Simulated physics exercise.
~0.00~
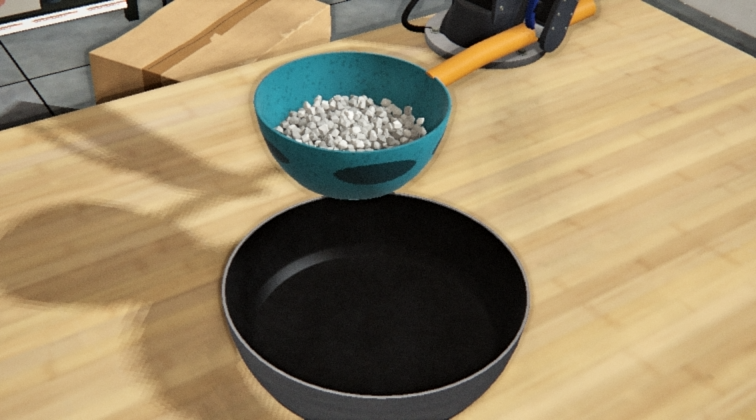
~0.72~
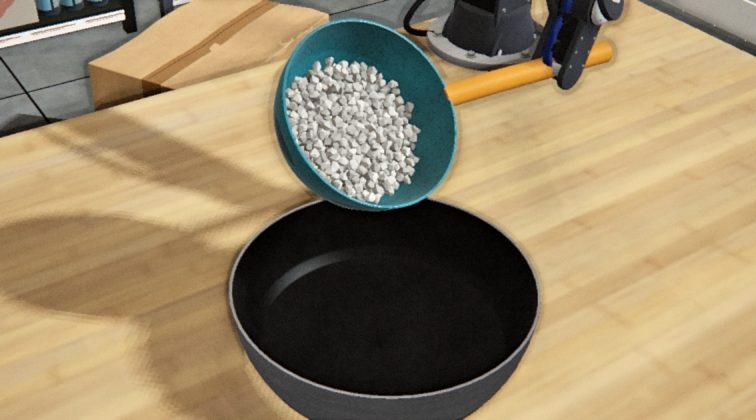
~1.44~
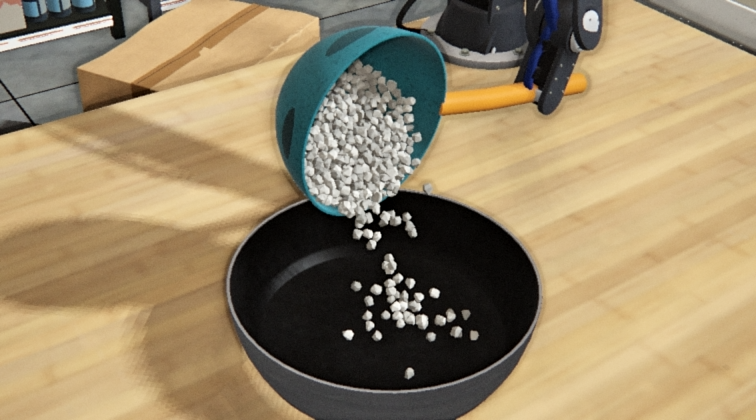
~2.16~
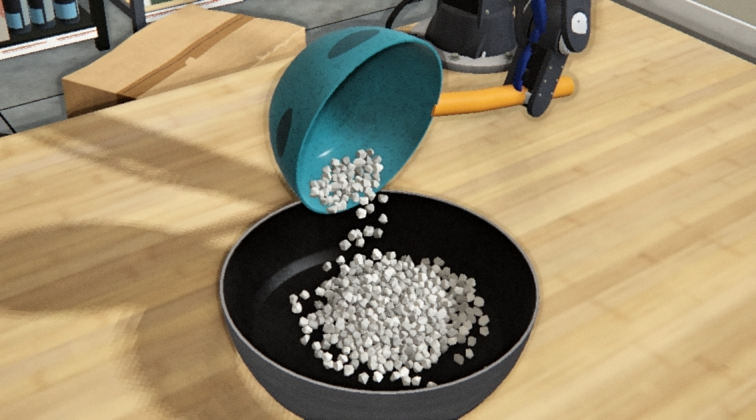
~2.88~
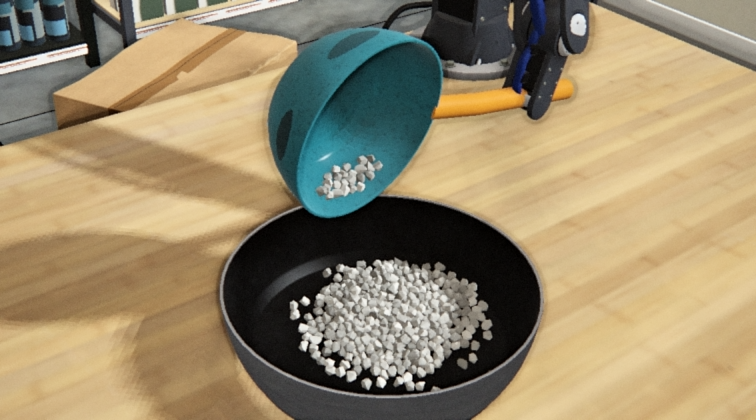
A teal ladle full of whitish bits, held by a robot arm, tipped over above a black pan and poured them out in a rush. Most ended up heaped in the pan, while a small cluster stayed inside the tilted ladle.
